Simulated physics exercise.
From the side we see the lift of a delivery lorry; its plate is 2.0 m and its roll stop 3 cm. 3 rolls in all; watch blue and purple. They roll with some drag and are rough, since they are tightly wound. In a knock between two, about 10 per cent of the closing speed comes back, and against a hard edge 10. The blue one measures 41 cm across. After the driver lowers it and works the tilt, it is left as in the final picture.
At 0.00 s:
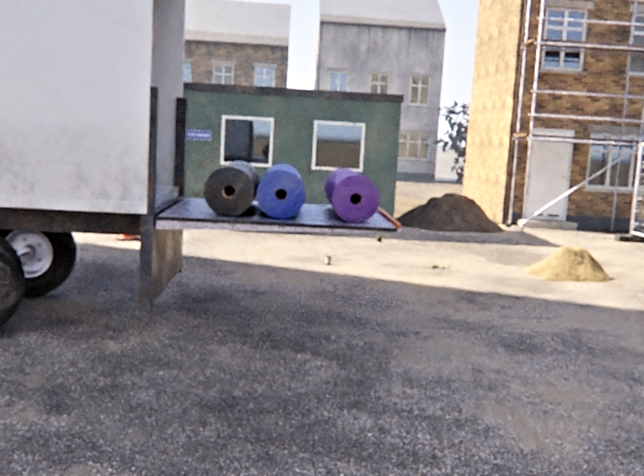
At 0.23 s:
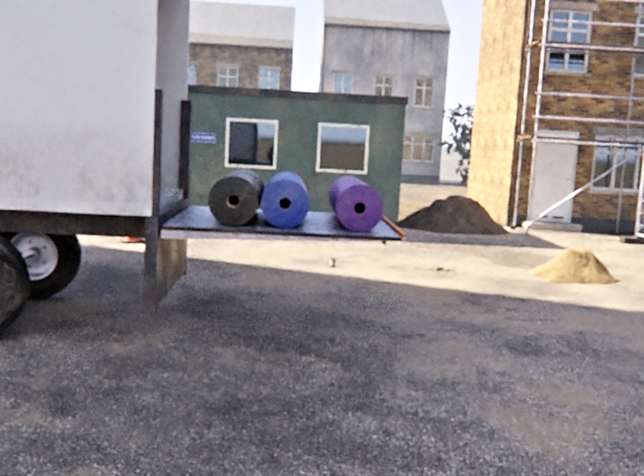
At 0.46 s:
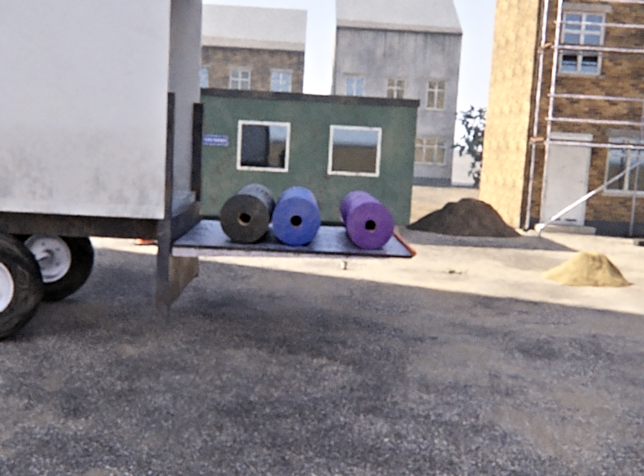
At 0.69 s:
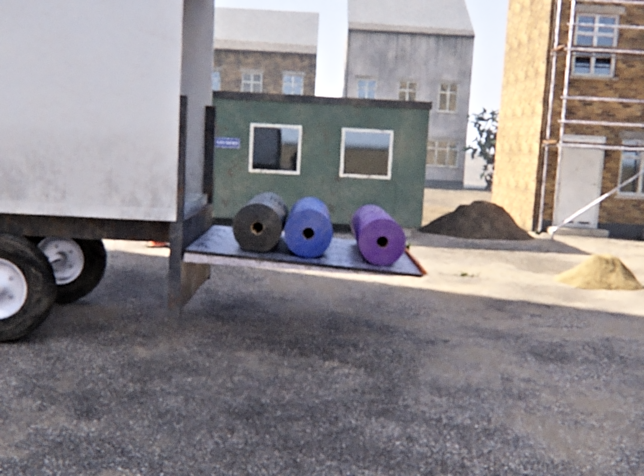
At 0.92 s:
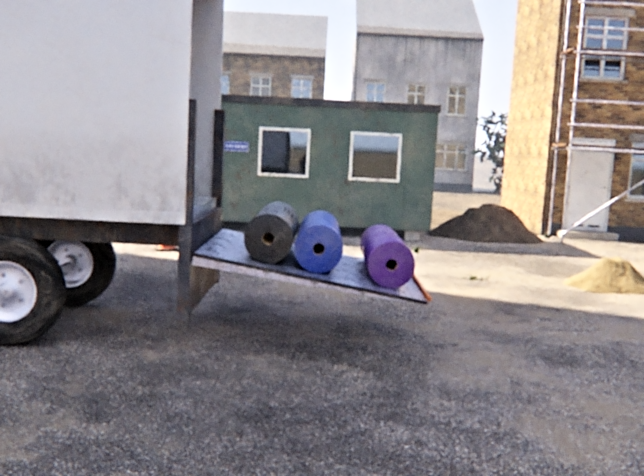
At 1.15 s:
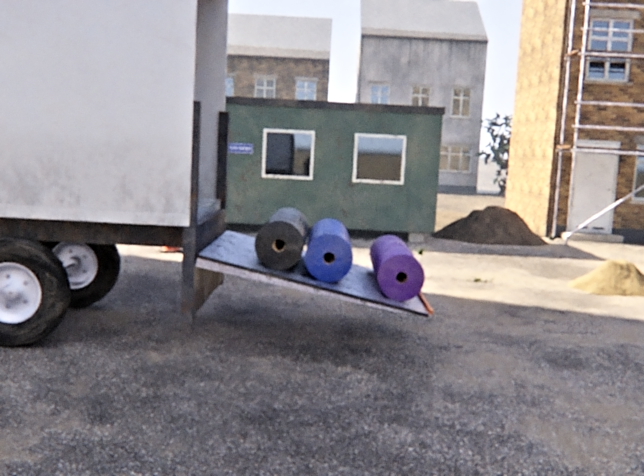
Lorry's tail lift plate lowering slightly, then tilting down to the right, with black, blue and purple rolls barely shifting on it.
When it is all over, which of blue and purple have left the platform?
As it turns out, the blue one goes past the stop, while the Purple one goes past the stop.
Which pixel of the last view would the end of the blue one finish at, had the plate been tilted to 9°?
(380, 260), roughly.
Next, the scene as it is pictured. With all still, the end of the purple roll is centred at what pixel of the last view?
Around (522, 345).
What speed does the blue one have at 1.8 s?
The speed is close to 1.0 m/s.
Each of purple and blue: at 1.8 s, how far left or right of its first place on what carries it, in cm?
Rightward shift: Purple 35 cm, blue 50 cm.
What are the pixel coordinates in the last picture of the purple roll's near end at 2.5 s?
(485, 343), more or less.
After 1.8 s, blue is on the plate, 45 cm from the stop, rolling right; purple is on the plate, 5 cm from the stop, rolling right; 0 over the stop so far.
After 2.5 s, blue is over the stop and falling; purple is on the ground; 2 over the stop so far.
At rest (4.4 s), blue is on the ground; purple is on the ground; 3 over the stop so far.
